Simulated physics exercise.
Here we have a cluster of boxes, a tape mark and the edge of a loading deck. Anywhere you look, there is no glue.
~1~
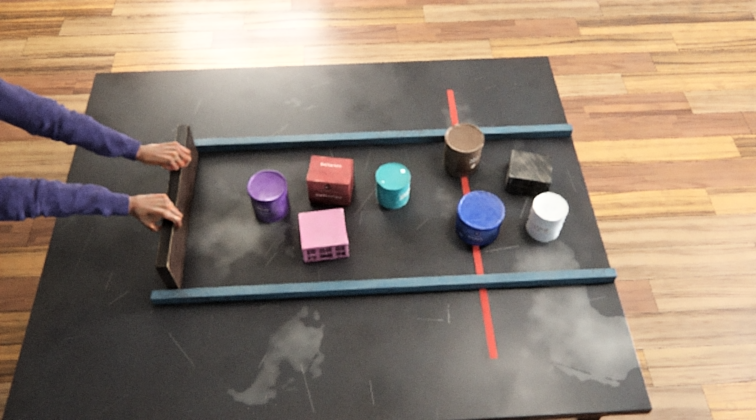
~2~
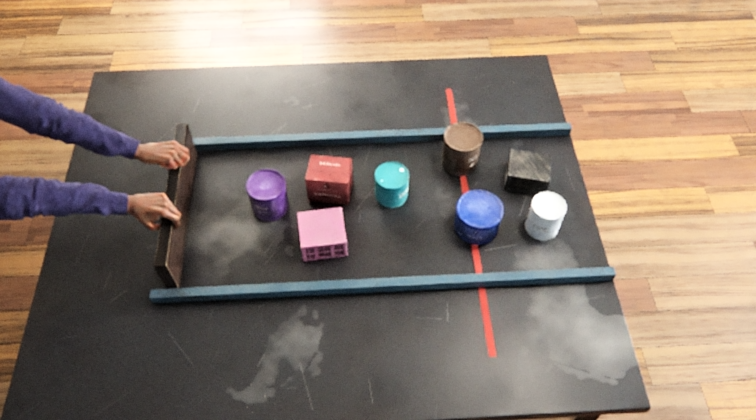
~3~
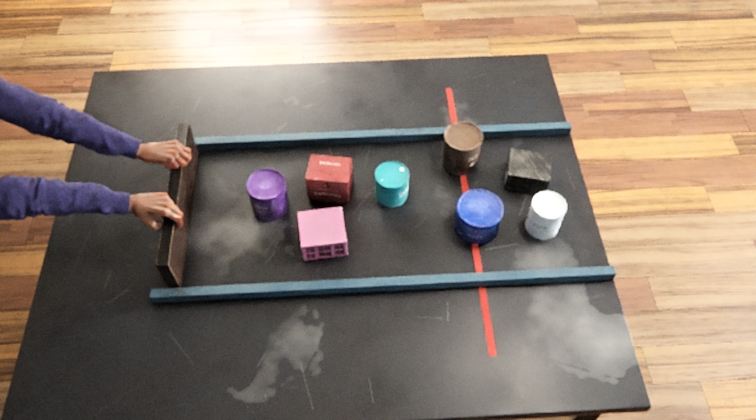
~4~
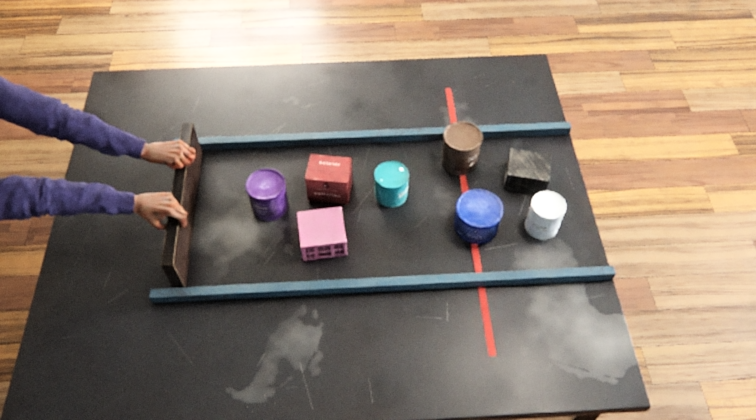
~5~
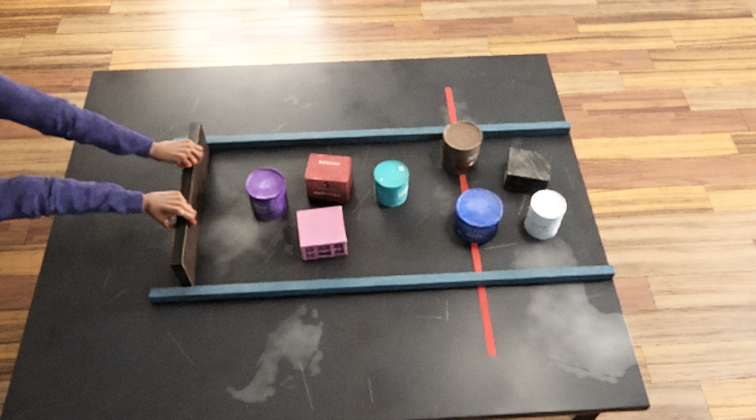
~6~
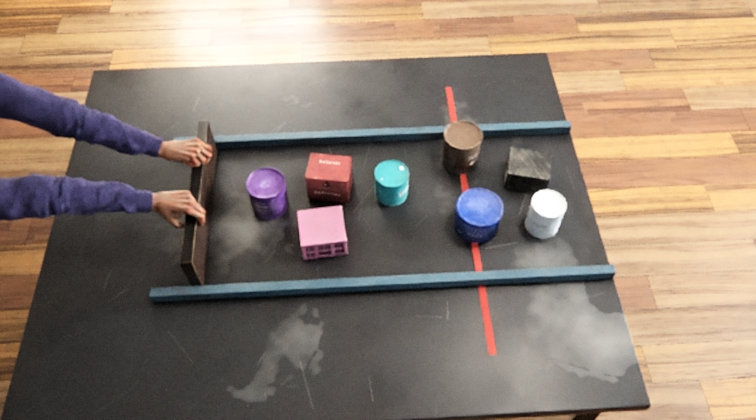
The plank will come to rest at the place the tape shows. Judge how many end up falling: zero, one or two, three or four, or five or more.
Well, the ones that get knocked off number not even one.
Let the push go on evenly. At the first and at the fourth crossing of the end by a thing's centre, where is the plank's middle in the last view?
At (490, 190) for the first, at (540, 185) for the fourth.
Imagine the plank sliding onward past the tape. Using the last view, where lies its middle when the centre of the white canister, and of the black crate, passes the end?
(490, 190) and then (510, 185), give or take.
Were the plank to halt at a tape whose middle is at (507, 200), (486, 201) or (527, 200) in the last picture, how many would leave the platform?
Tallies in the order asked: 1, 0, 3.
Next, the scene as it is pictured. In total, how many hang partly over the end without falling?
0, I think.
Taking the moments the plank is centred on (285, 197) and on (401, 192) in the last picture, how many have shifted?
Well, it's 2 at the first one and 4 at the second.
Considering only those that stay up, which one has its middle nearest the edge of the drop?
The white canister finishes nearest.
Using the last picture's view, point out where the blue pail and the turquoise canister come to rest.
First (538, 213), then (508, 173).
A little later, none off yet; white canister at rest near (545, 214); black crate at rest near (528, 170); blue pail at rest near (478, 216).
Next, none off yet; white canister at rest near (545, 214); black crate at rest near (528, 170); blue pail shifted a little near (488, 215).
When it is over, the number that fall off is zero.
